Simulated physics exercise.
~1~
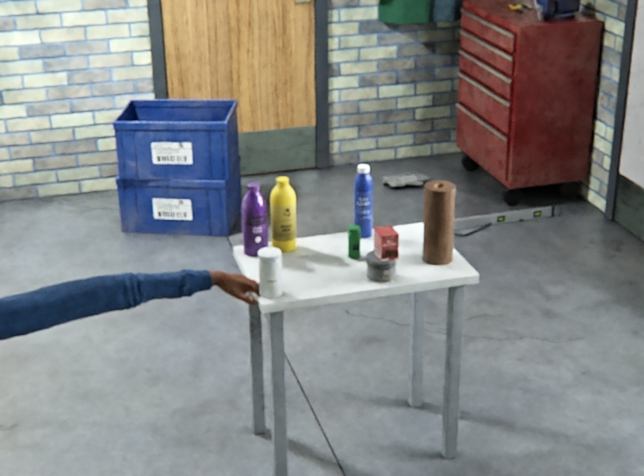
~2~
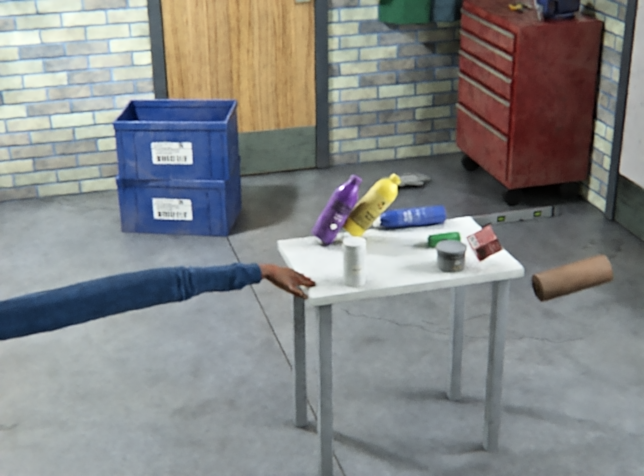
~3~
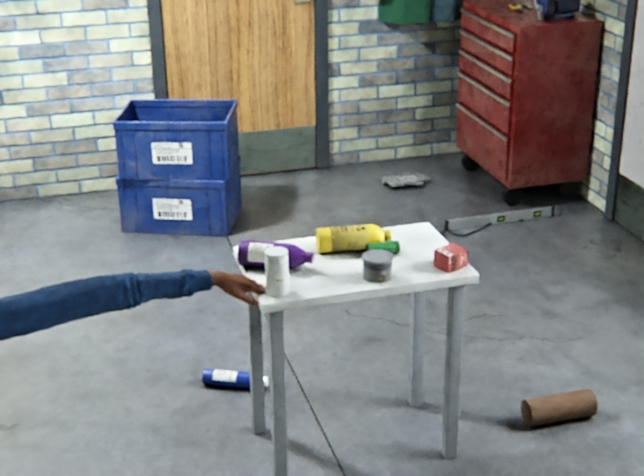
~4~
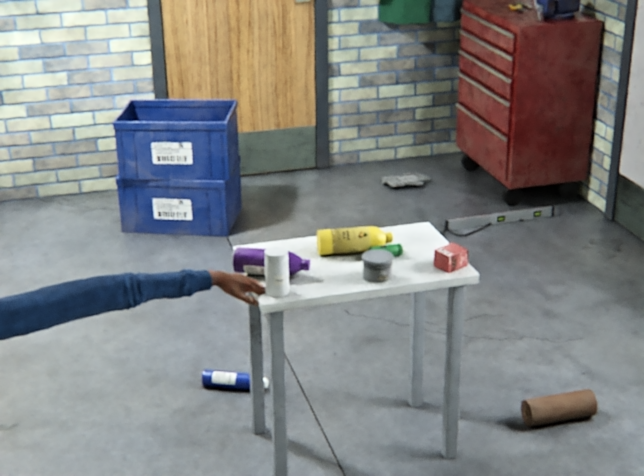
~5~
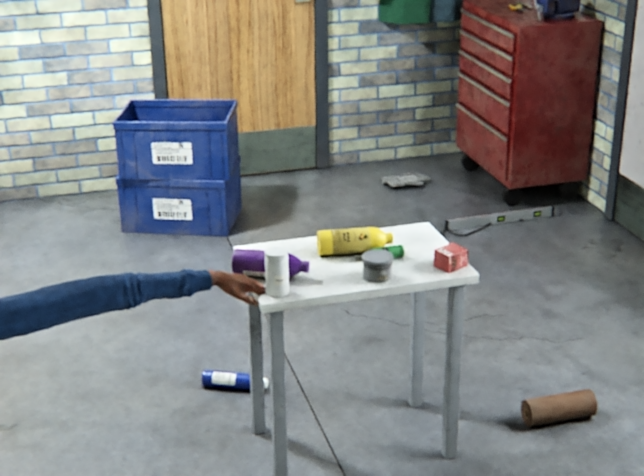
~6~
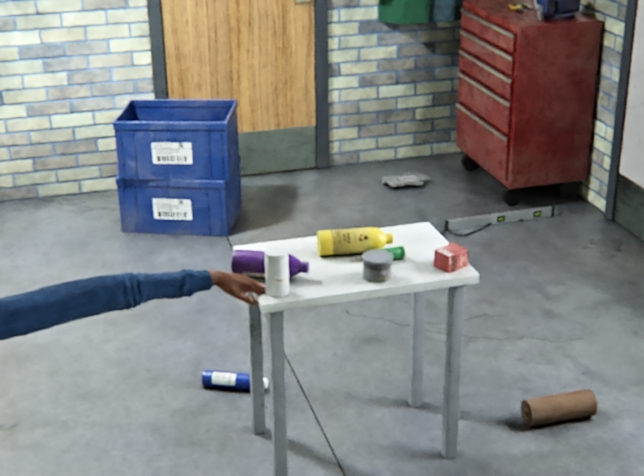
Light table jerked right and back by a hand, toppling bottles and sending the blue bottle and brown roll to the floor.
